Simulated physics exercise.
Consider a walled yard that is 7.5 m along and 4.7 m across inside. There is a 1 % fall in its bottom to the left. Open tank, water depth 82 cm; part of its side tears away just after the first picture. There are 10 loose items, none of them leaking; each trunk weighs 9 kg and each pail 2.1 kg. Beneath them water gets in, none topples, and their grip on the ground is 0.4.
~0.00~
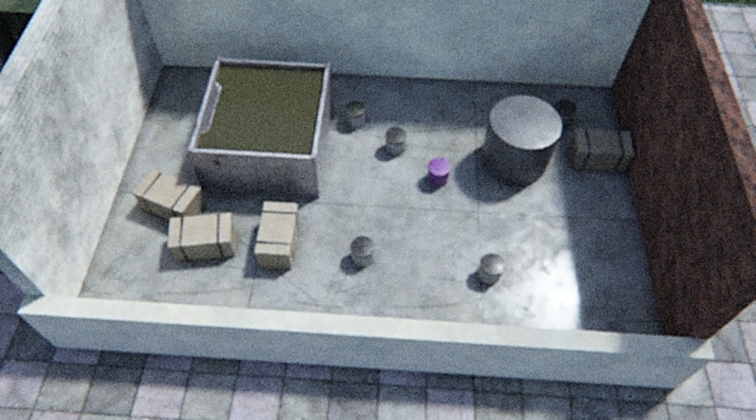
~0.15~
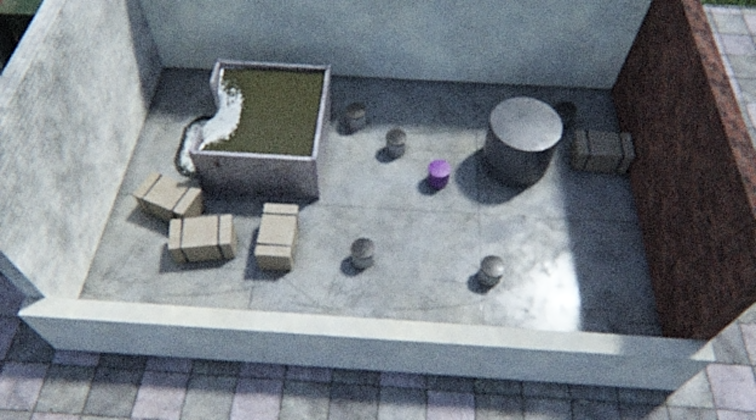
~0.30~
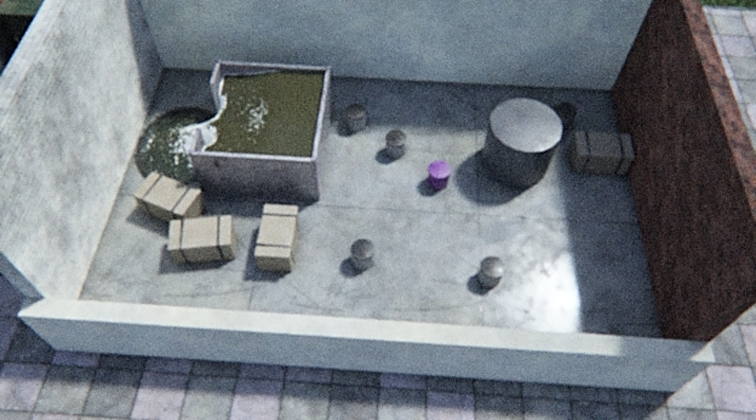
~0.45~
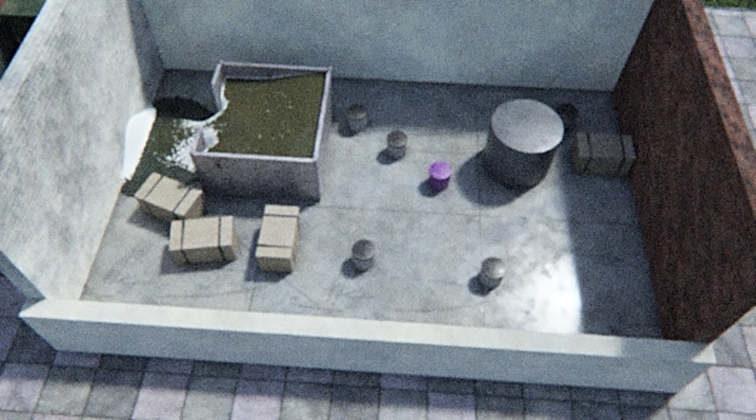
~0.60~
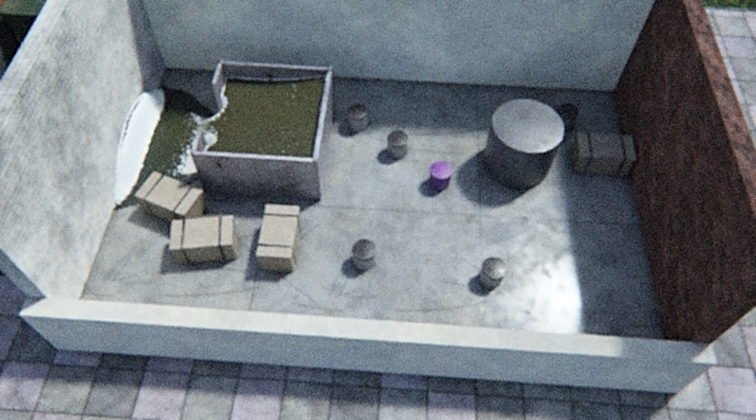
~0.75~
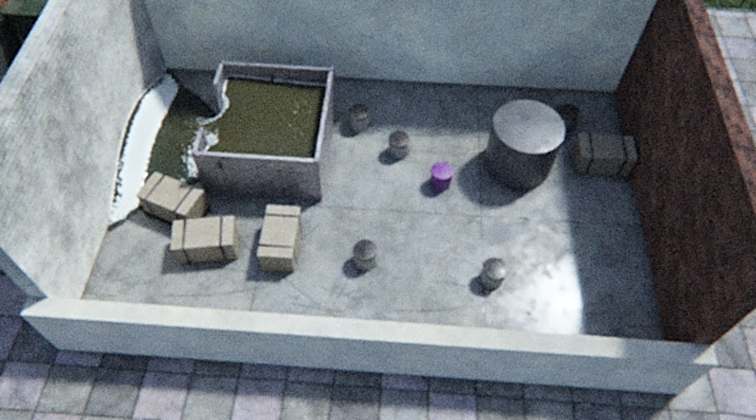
To begin with, murky water fills an open square tank in a walled yard scattered with crates, small pails, one of them purple, and a large round drum. Water then bursts through the tank's left side, spreads across the floor and foams white along the left wall, while the loose items stay put.
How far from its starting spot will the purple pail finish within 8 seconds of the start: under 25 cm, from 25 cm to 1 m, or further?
From 25 cm to 1 m away.
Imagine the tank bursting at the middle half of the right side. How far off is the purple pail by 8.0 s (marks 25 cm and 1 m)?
I'd say the purple pail gets swept off.
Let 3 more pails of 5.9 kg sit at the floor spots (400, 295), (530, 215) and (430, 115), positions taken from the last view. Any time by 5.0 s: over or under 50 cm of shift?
The first one ends up beyond that, the second inside that, the third beyond that.
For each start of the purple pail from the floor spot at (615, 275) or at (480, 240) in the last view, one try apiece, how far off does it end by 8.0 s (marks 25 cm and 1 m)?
Spot one - it creeps some distance; spot two - it creeps some distance.
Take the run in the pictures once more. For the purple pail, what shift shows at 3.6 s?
Roughly 0 centimetres by that point.
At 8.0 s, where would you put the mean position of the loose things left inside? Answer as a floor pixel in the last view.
Close to (443, 188).
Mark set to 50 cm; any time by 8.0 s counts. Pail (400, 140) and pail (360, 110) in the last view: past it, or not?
In sequence - stayed below the line; stayed below the line.
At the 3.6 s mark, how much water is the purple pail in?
Depth: About 0 cm.
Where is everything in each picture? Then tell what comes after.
In the first frame, the purple pail at (439, 167) rests on the ground; 2.6 m2 under water; 0 of 10 have shifted.
In the second frame, the purple pail at (440, 168), on the bottom; 3.2 m2 under water; 0 of 10 have shifted.
In the third frame, the purple pail at (440, 169) rests on the ground; water covers 4.2 m2; 0 of 10 have shifted.
In the fourth frame, the purple pail at (441, 170), on the bottom; water covers 4.7 m2; 0 of 10 have shifted.
In the fifth frame, the purple pail at (441, 170) rests on the ground; water covers 4.9 m2; 0 of 10 have shifted.
In the sixth frame, the purple pail at (442, 170), on the bottom; water covers 5.1 m2; 0 of 10 have shifted.
After 1.6 s the purple pail is near (442, 170), 0.0 m from its start, aground; 0 afloat.
After 3.6 s the purple pail is near (442, 170), 0.0 m from its start, aground; 1 afloat.
After 5.6 s the purple pail is near (438, 163), 0.1 m from its start, afloat; 8 afloat.
After 8.0 s the purple pail is near (469, 136), 0.8 m from its start, afloat; 10 afloat.
